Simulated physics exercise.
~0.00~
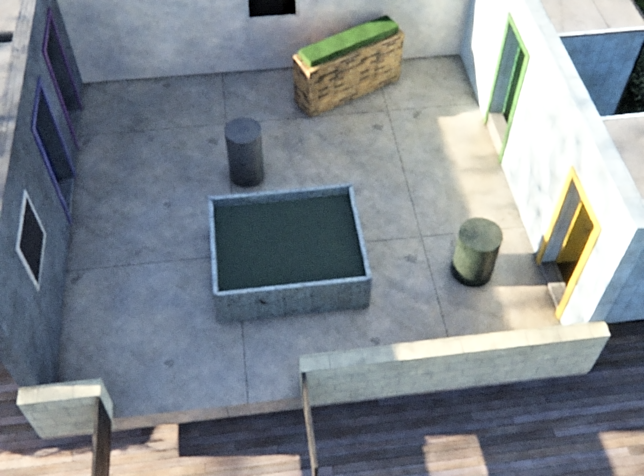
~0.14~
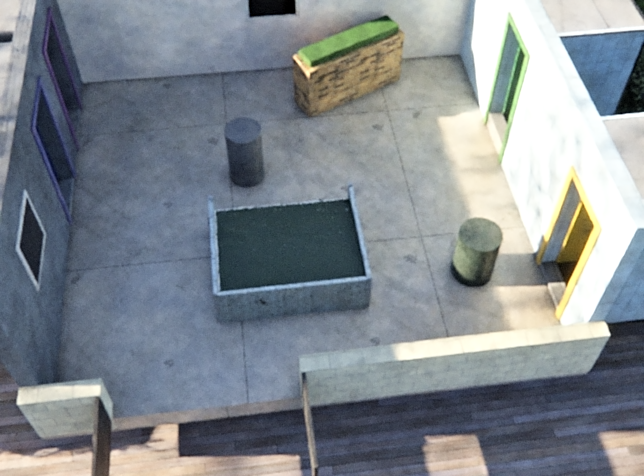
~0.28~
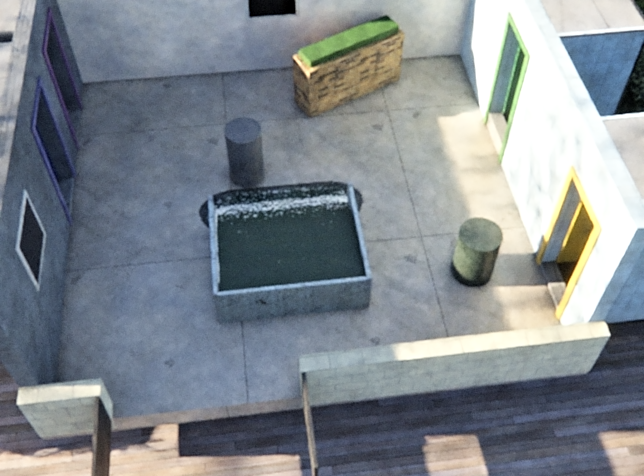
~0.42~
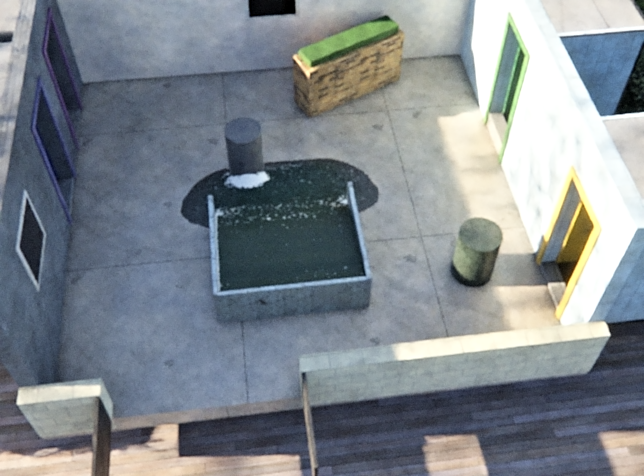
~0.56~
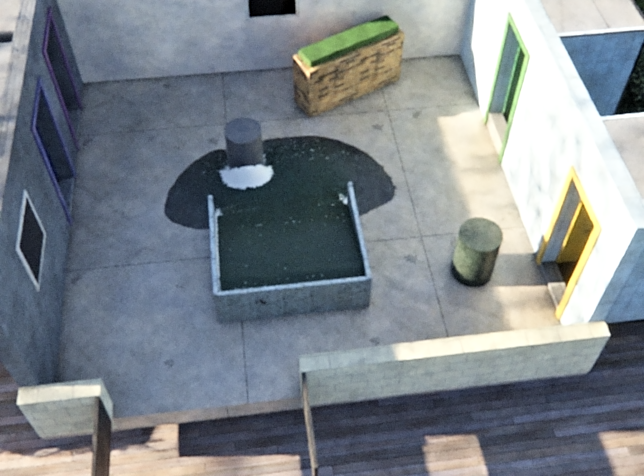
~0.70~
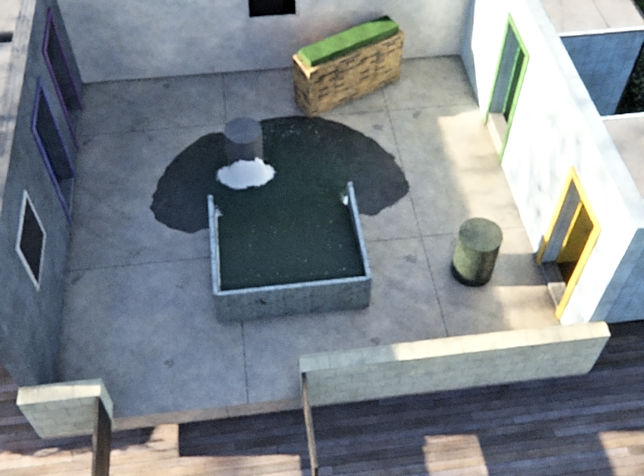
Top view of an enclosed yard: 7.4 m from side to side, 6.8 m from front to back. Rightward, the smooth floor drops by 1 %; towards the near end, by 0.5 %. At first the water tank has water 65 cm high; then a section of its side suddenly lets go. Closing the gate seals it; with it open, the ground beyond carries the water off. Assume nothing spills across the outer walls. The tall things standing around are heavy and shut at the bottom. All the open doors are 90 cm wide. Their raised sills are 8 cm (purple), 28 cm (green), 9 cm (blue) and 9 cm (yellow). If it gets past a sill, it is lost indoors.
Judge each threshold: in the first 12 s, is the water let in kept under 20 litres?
Verdicts: Purple door, not kept under; green door, kept under; blue door, kept under; yellow door, kept under.
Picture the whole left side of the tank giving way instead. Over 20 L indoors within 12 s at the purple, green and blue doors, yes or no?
Purple falls short; green falls short; blue exceeds.
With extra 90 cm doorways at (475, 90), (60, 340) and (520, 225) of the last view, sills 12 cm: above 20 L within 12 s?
More, less, less.
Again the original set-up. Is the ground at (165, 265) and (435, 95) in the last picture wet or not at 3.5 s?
I'd call them spared and then drenched.
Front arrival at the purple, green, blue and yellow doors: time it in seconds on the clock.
Doors: Purple 1.8 s / green 2.8 s / blue 2.0 s / yellow 5.0 s.
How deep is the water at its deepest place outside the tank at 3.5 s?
Max around 27 cm.
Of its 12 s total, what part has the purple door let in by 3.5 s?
It comes to about 30 per cent.
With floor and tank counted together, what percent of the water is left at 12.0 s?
Some 90 out of every hundred parts.
After 1.4 s water covers 30 % of the floor and is deepest (39 cm) near (257, 193); purple door not reached, green door not reached, blue door not reached, yellow door not reached.
After 2.2 s water covers 50 % of the floor and is deepest (28 cm) near (309, 121); purple door 14 cm at the sill, 1 L in, green door not reached, blue door 7 cm at the sill, 0 L in, yellow door not reached.
After 3.5 s water covers 55 % of the floor and is deepest (27 cm) near (466, 95); purple door 17 cm at the sill, 15 L in, green door 8 cm at the sill, 0 L in, blue door 9 cm at the sill, 7 L in, yellow door not reached.
After 7.0 s water covers 85 % of the floor and is deepest (18 cm) near (572, 350); purple door 4 cm at the sill, 50 L in, green door 10 cm at the sill, 0 L in, blue door 4 cm at the sill, 9 L in, yellow door 5 cm at the sill, 0 L in.
After 12.0 s water covers 100 % of the floor and is deepest (14 cm) near (564, 329); purple door 2 cm at the sill, 50 L in, green door 7 cm at the sill, 0 L in, blue door 2 cm at the sill, 9 L in, yellow door 8 cm at the sill, 1 L in.
